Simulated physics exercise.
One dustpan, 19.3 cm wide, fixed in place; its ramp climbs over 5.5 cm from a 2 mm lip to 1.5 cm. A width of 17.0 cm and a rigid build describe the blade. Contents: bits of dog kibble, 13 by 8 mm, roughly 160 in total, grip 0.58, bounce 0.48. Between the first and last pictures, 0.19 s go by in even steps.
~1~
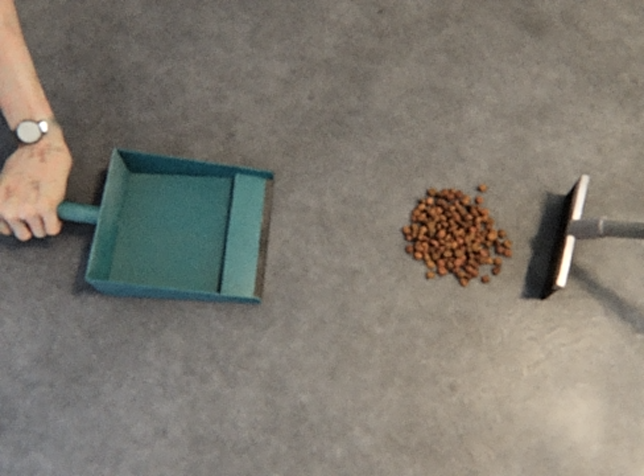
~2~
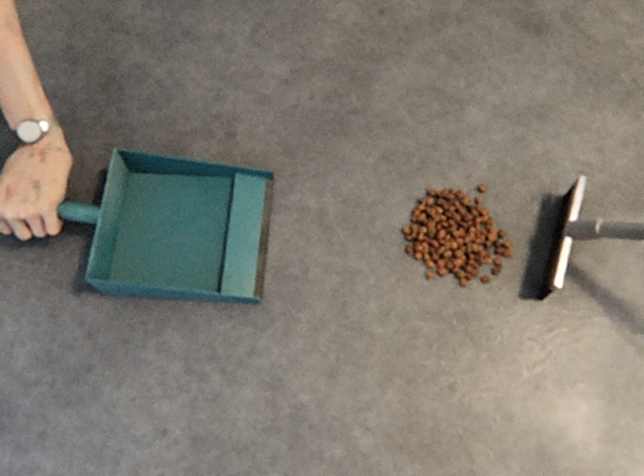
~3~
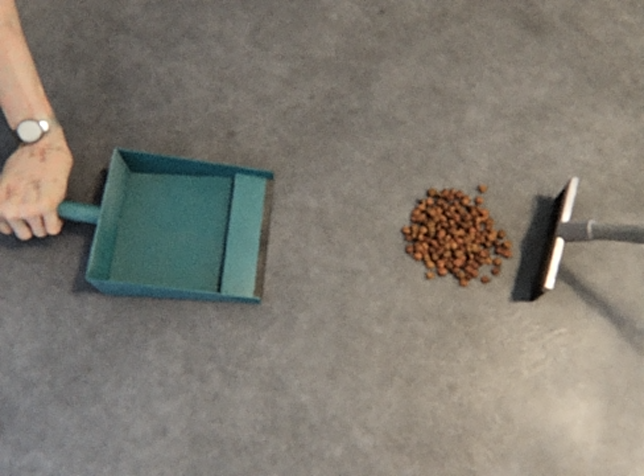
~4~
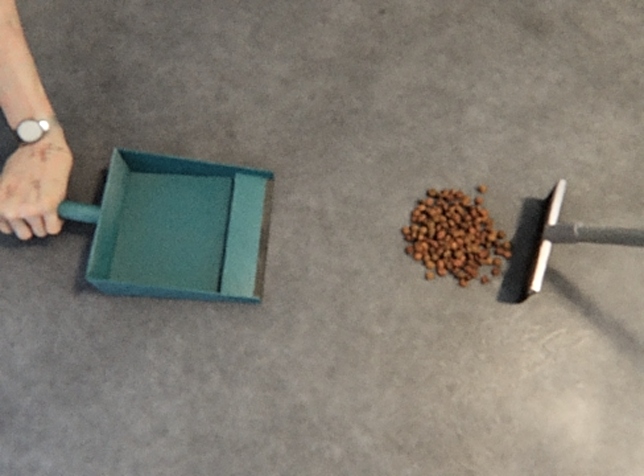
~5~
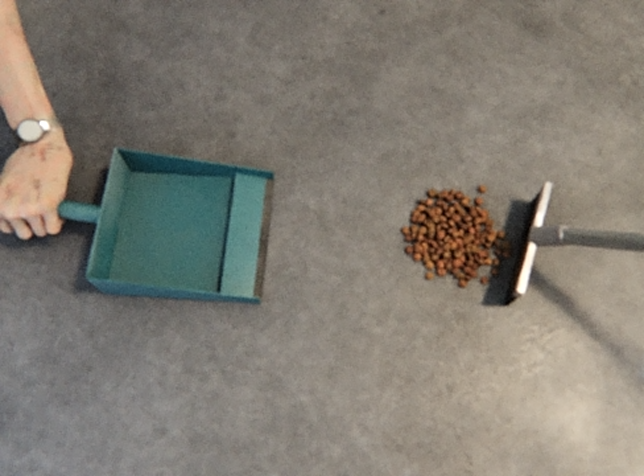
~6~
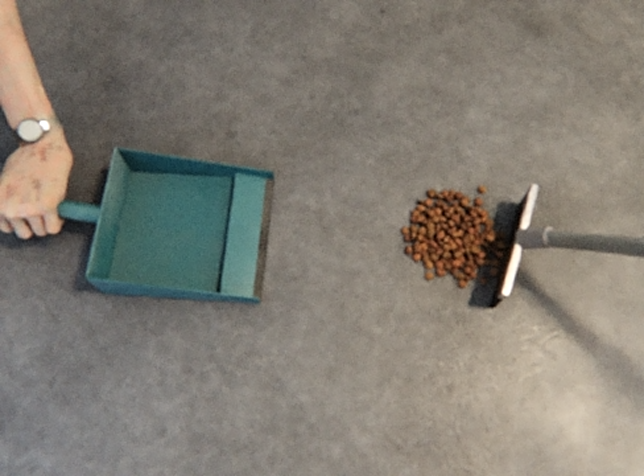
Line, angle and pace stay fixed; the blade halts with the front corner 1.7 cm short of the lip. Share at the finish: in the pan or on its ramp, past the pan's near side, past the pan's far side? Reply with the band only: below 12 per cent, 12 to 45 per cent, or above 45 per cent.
Pan: Below 12 per cent; near side: Below 12 per cent; far side: Below 12 per cent.
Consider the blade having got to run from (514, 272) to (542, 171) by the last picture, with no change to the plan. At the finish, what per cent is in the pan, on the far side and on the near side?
Pan: 5, far side: 55, near side: 0.
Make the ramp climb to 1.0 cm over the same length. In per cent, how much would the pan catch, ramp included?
0 per cent.
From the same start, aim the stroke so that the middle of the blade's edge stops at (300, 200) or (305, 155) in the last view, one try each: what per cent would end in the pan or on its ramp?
Roughly 20 per cent for the first try and 5 per cent for the second.
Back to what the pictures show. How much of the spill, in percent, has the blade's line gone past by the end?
I'd put it near 40 in a hundred.
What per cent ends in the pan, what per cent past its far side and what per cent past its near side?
The pan ends at 5 per cent, the near side at 5 per cent and the far side at 5 per cent.
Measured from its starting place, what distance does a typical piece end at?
I'd say near 22 cm.
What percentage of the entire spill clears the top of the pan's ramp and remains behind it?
Estimate: Close to 0 per cent of the total.
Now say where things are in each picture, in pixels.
The first picture shows blade from (558, 285) to (582, 182), moved 0.0 cm, 0 of the pieces shifted so far; middle of the pieces at (455, 235); pan at (179, 234).
The second picture shows blade from (555, 286) to (579, 182), moved 0.4 cm, 0 of the pieces shifted so far; middle of the pieces at (454, 235).
The third picture shows blade from (546, 288) to (571, 184), moved 1.5 cm, 0 of the pieces shifted so far; middle of the pieces at (454, 235).
The fourth picture shows blade from (533, 290) to (559, 186), moved 3.2 cm, 0 of the pieces shifted so far; middle of the pieces at (454, 235).
The fifth picture shows blade from (518, 292) to (546, 188), moved 5.1 cm, 0 of the pieces shifted so far; middle of the pieces at (454, 236).
The sixth picture shows blade from (503, 295) to (532, 190), moved 7.0 cm, 3 of the pieces shifted so far; middle of the pieces at (454, 236); pan at (179, 233).
Then, 0.31 s after the last picture, middle of the blade 20 cm from the lip; 0 % over the lip, far side 5 %, near side 0 %.
Then, 0.52 s after the last picture, middle of the blade 10 cm from the lip; 0 % over the lip, far side 5 %, near side 0 %.
Then, 0.84 s after the last picture, middle of the blade 4 cm from the lip; 5 % over the lip, far side 5 %, near side 5 %.
In the end, pan 5 %, near side 5 %, far side 5 %, in front of the lip or behind the blade 85 %.
